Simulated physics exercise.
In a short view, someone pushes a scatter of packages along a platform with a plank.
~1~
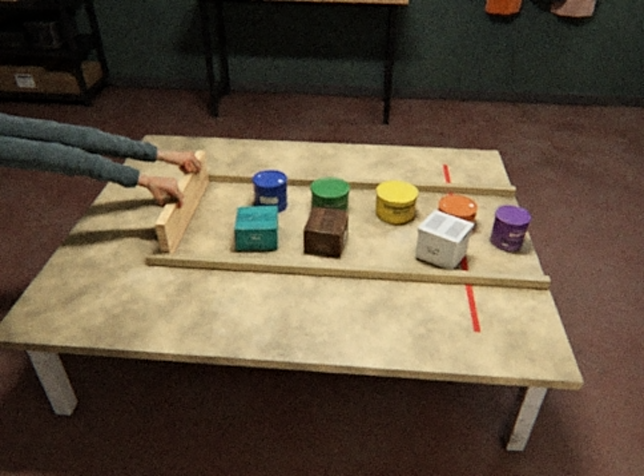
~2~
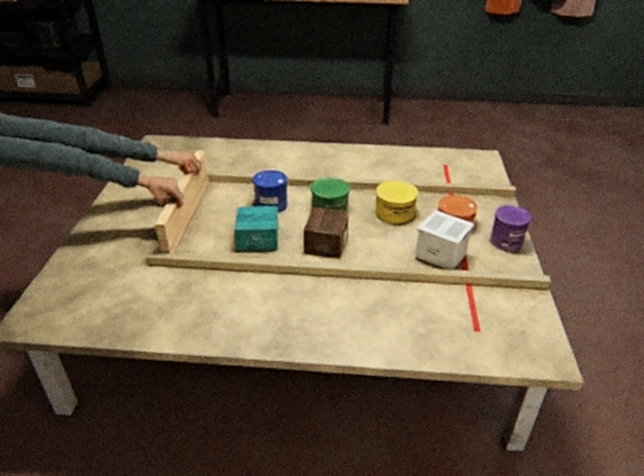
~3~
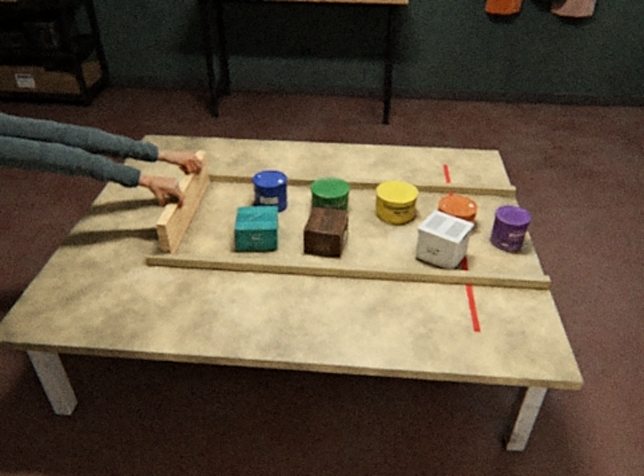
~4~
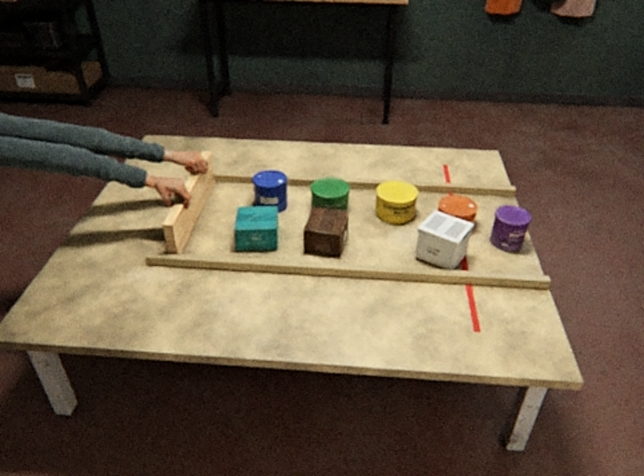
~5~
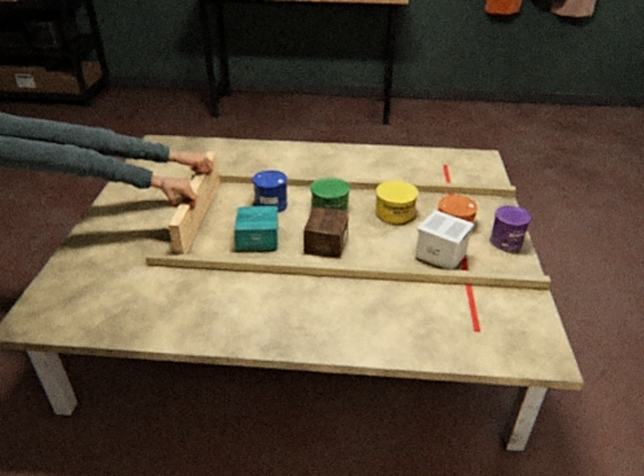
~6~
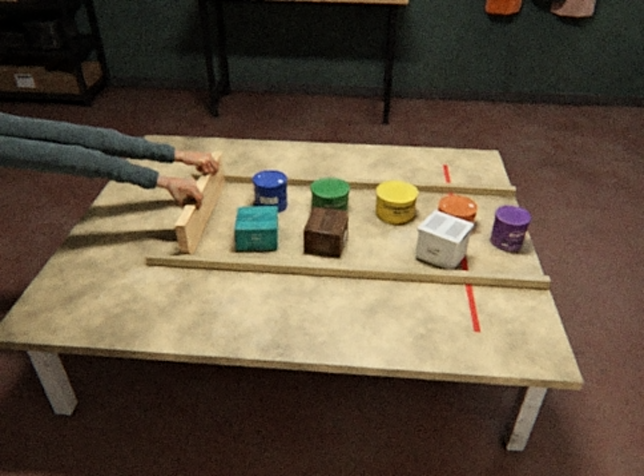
At first, two hands hold a wooden plank upright at the left end of a railed lane on a table, with colourful round containers and boxes spread out to its right. Then the hands push the plank slightly rightward, without touching the items, which all stay still.
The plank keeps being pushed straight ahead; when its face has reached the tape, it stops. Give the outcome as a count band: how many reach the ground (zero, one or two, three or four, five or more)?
Three or four reach the ground.
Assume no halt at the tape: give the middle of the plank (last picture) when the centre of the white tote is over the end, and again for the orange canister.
I reckon its middle sits around (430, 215) and then around (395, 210).
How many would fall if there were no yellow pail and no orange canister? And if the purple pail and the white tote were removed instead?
Result, first then second: 2, 2.
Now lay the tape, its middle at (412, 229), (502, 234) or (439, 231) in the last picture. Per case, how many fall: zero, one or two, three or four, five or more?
Taking them in turn, one or two; five or more; either three or four.
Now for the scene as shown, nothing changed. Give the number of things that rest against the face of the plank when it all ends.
That makes 2.
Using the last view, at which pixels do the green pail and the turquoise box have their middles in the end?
The green pail ends up near (514, 223), and the turquoise box near (485, 243).
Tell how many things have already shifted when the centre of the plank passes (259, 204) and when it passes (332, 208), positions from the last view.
At the first place 2, at the second 6.
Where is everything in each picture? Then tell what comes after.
The first frame shows purple pail (509, 229); orange canister (456, 215); white tote (443, 241); plank (185, 201); tape (458, 232).
The second frame shows orange canister (456, 215); turquoise box (257, 228).
The third frame shows white tote (443, 241); yellow pail (396, 202).
The fourth frame shows purple pail (509, 229); green pail (330, 199).
The fifth frame shows orange canister (456, 215); brown box (326, 231).
The sixth frame shows purple pail (509, 229); orange canister (456, 215); white tote (443, 241); plank (203, 201); tape (458, 232).
Soon after, none off yet; purple pail at rest near (509, 229); orange canister at rest near (456, 215); white tote at rest near (443, 241).
In the end, the number that fall off is three or four; gone, yellow pail, white tote, orange canister and purple pail.
